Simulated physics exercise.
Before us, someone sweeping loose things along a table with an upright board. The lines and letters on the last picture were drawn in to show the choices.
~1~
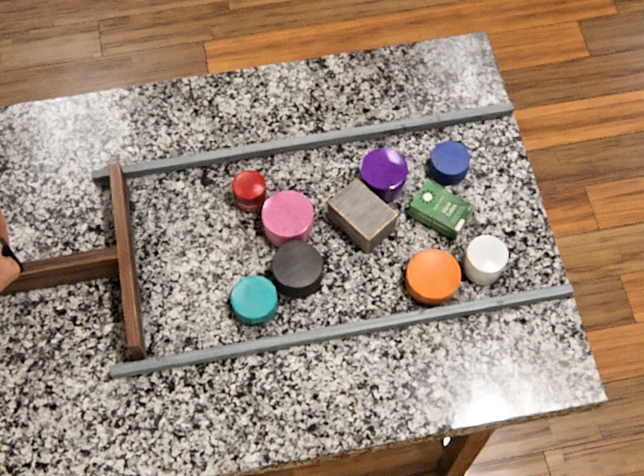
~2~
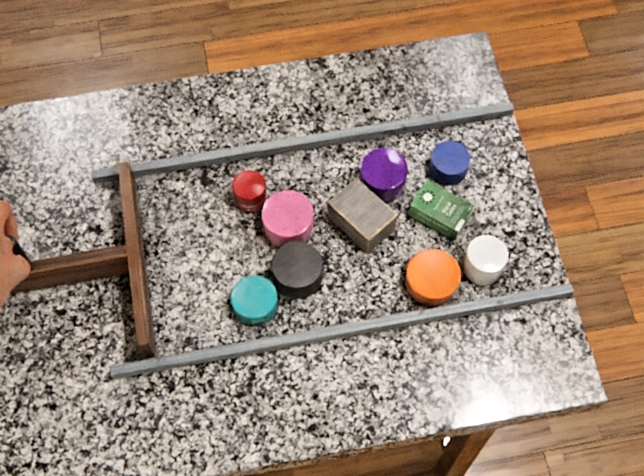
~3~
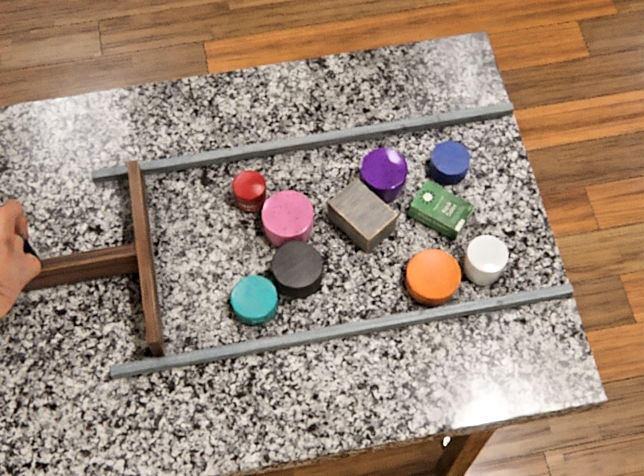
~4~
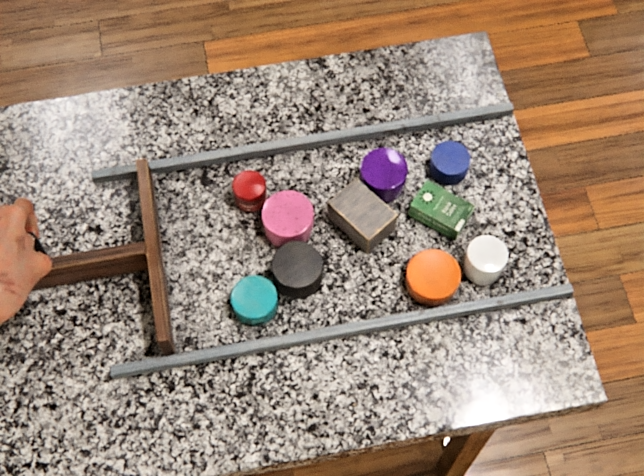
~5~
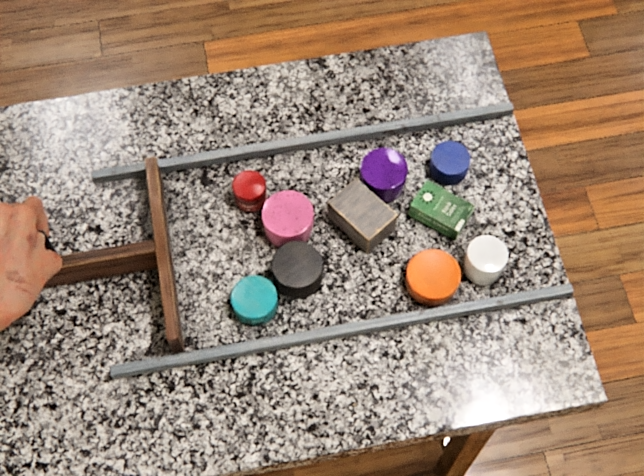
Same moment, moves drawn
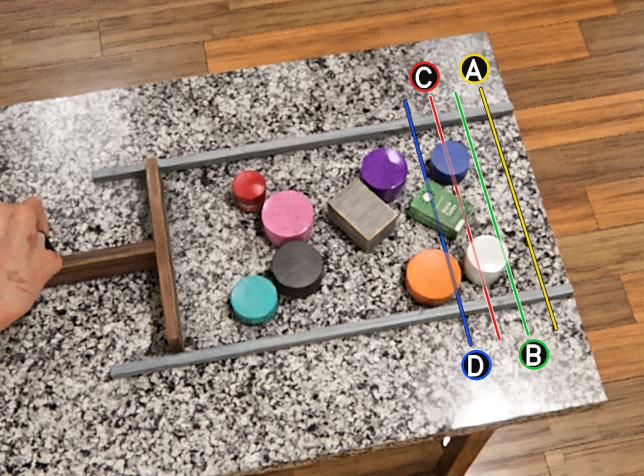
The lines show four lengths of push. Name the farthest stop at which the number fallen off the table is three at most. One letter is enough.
No farther than C.
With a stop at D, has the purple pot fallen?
No.
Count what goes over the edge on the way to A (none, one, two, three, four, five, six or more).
In all, six or more.
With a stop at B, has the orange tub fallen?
Yes.
On the marked copy, A at (516, 202); B at (490, 206); C at (463, 211); D at (436, 215).
Following C. Soon after the start, board (272, 225); turquoise jar (313, 297); red jar (285, 182).
Later, board (379, 207); white pot (511, 253); green packet (496, 210).
In the end, board (463, 193); white pot over the edge; green packet over the edge; three fallen.
As for the rest, A drops six; B drops six; D is within the limit but short.
